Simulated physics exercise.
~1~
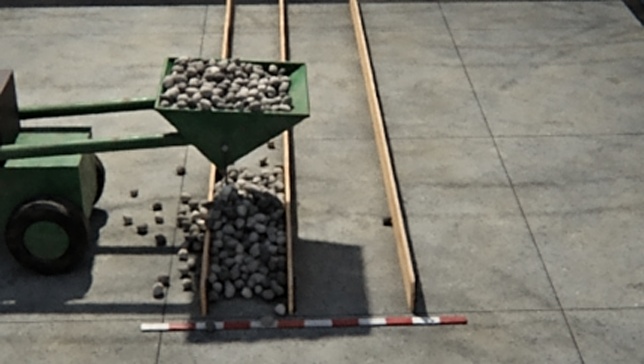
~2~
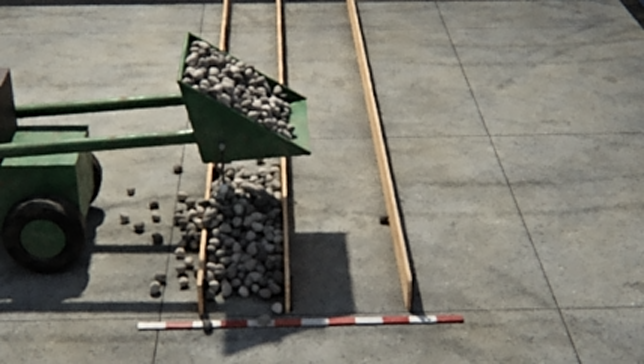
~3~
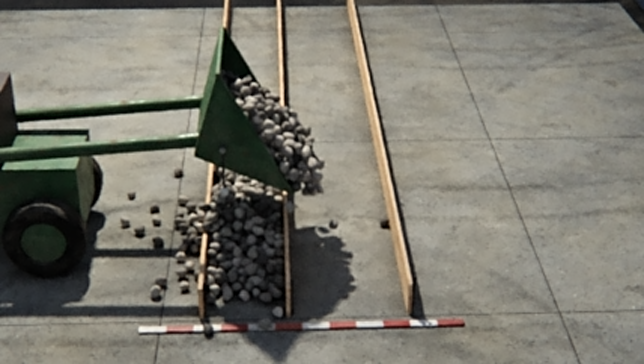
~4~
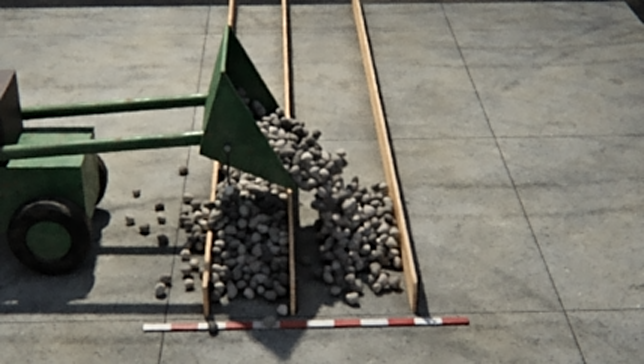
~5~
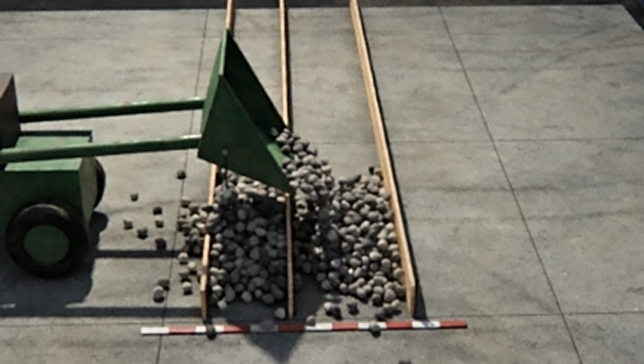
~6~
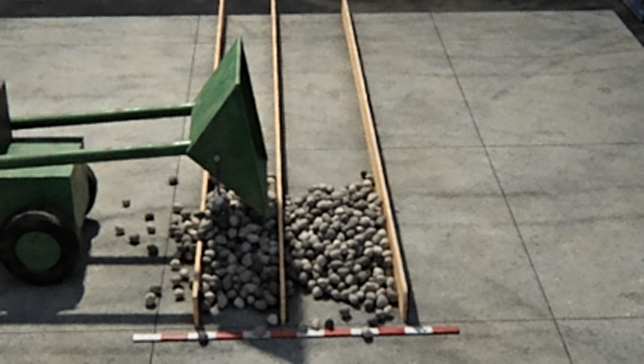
A green skip on a wheeled machine, heaped with grey stones, tipped forward to the right and poured its load over the middle board into the empty far bay, ending steeply tilted and empty beside two bays of piled stones.
